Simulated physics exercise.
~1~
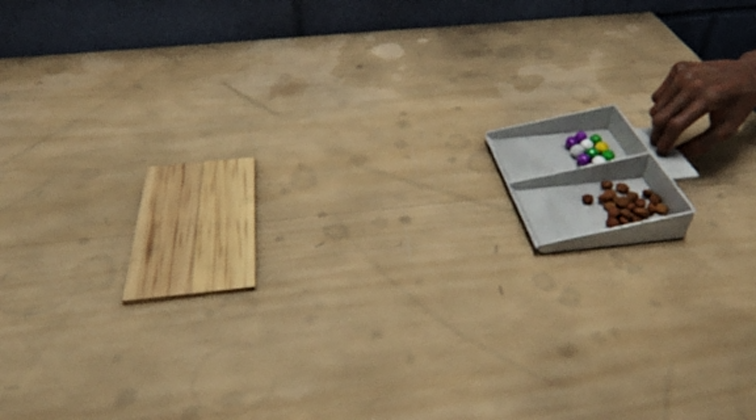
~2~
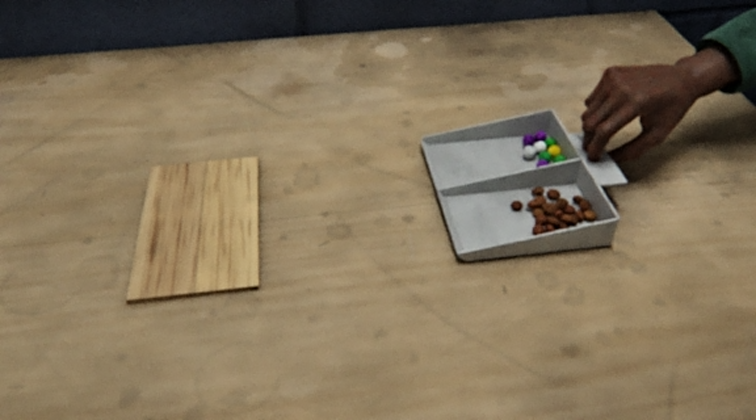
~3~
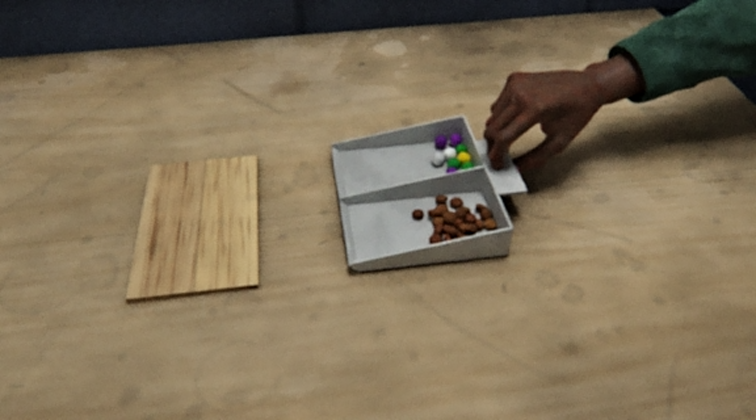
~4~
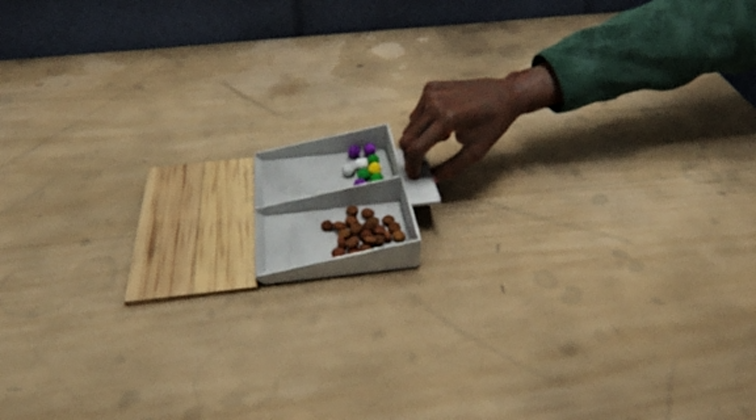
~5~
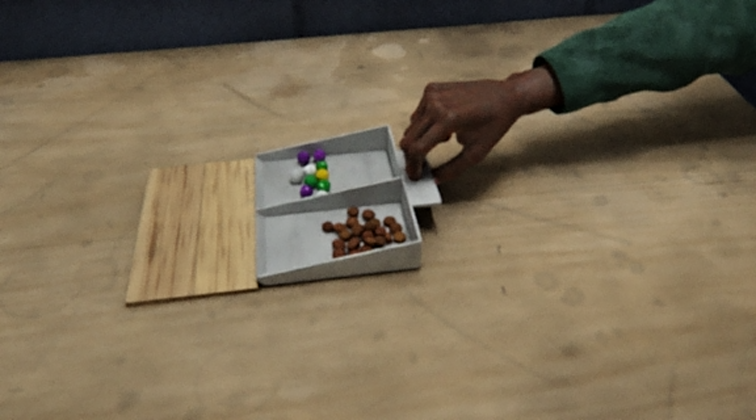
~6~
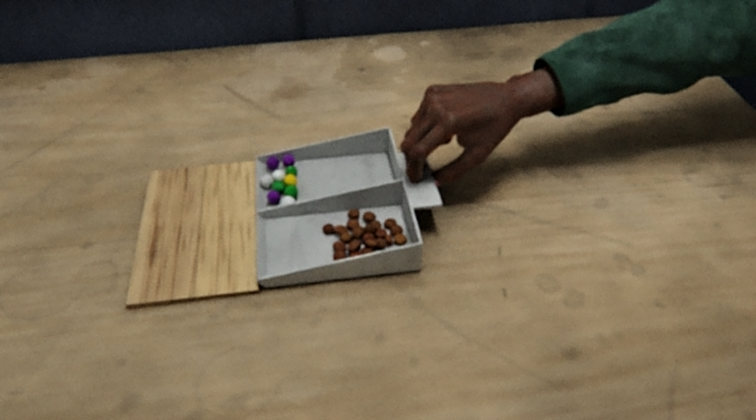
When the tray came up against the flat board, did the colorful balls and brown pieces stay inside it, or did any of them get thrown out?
Both groups stayed inside the tray. The colorful balls only slid forward to the front edge, and the brown pieces stayed where they were.
